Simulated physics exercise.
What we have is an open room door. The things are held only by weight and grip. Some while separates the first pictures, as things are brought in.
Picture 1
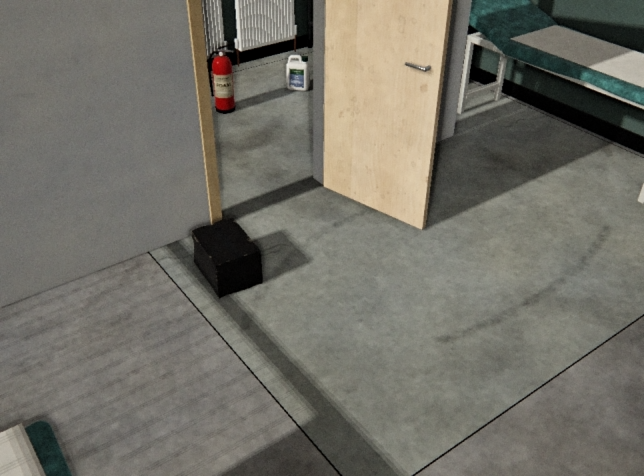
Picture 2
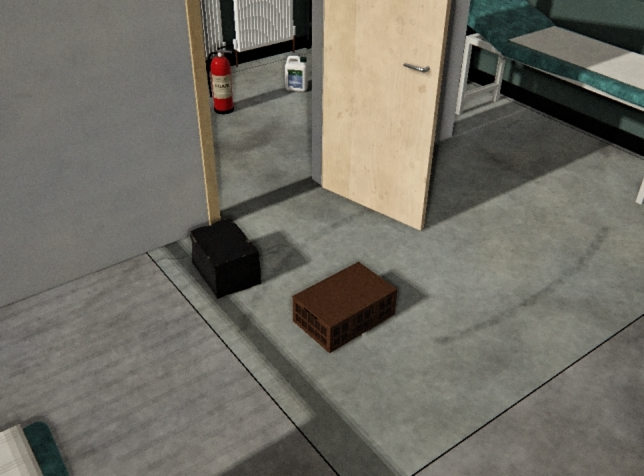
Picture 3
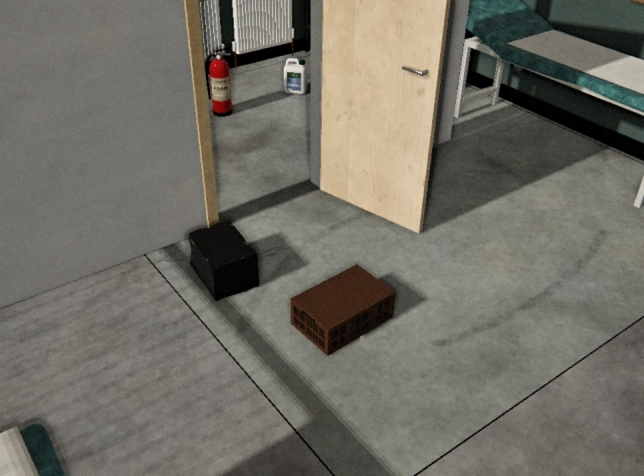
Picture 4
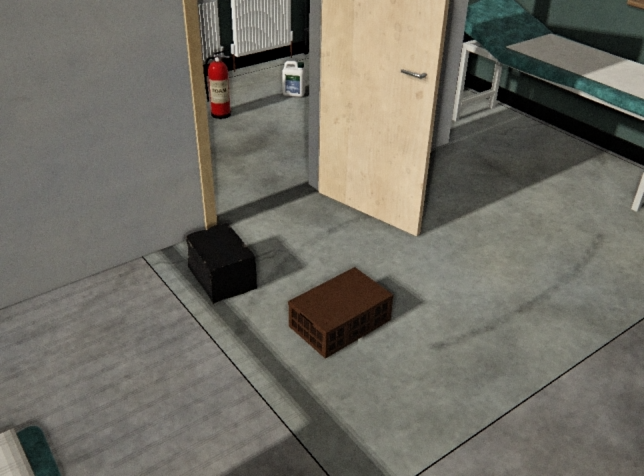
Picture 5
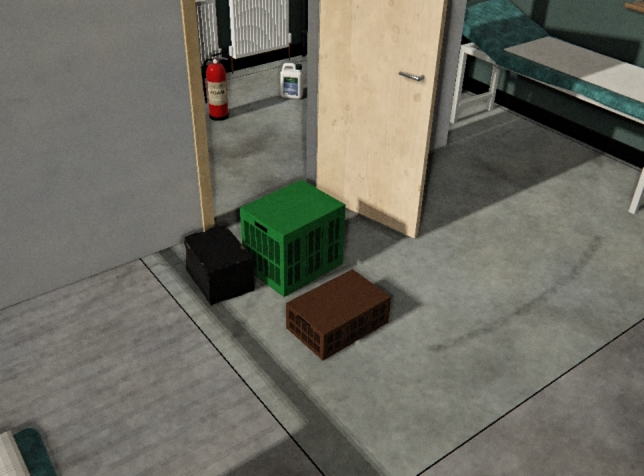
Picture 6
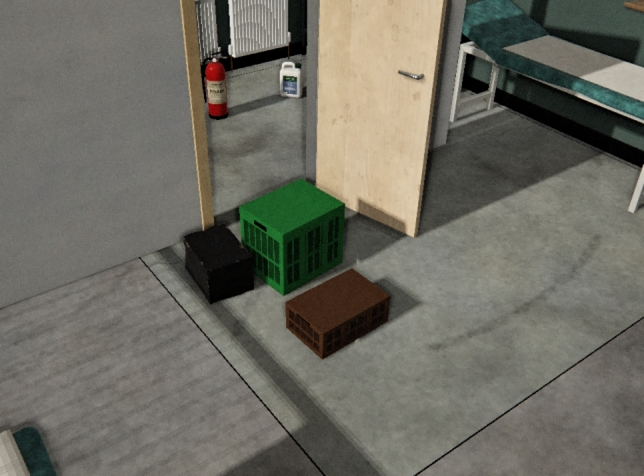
To begin with, a black box sits on the floor beside the frame of a wide-open wooden door. Next, a brown crate appears to its right, and later a larger green crate is there between them, in front of the doorway, while the door stays still.
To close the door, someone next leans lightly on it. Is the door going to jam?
You can tell the door won't budge further before the frame.
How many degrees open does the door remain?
Some 65° open.
Then, 0.50 s on from there, door 96° open.
Then, 0.80 s on from there, door 85° open.
Then, 1.00 s on from there, door 77° open.
Then, 1.20 s on from there, door 68° open.
In the end, door 65° open; all 3 unmoved. At the end, from the last picture's camera, green chest near (291, 236).
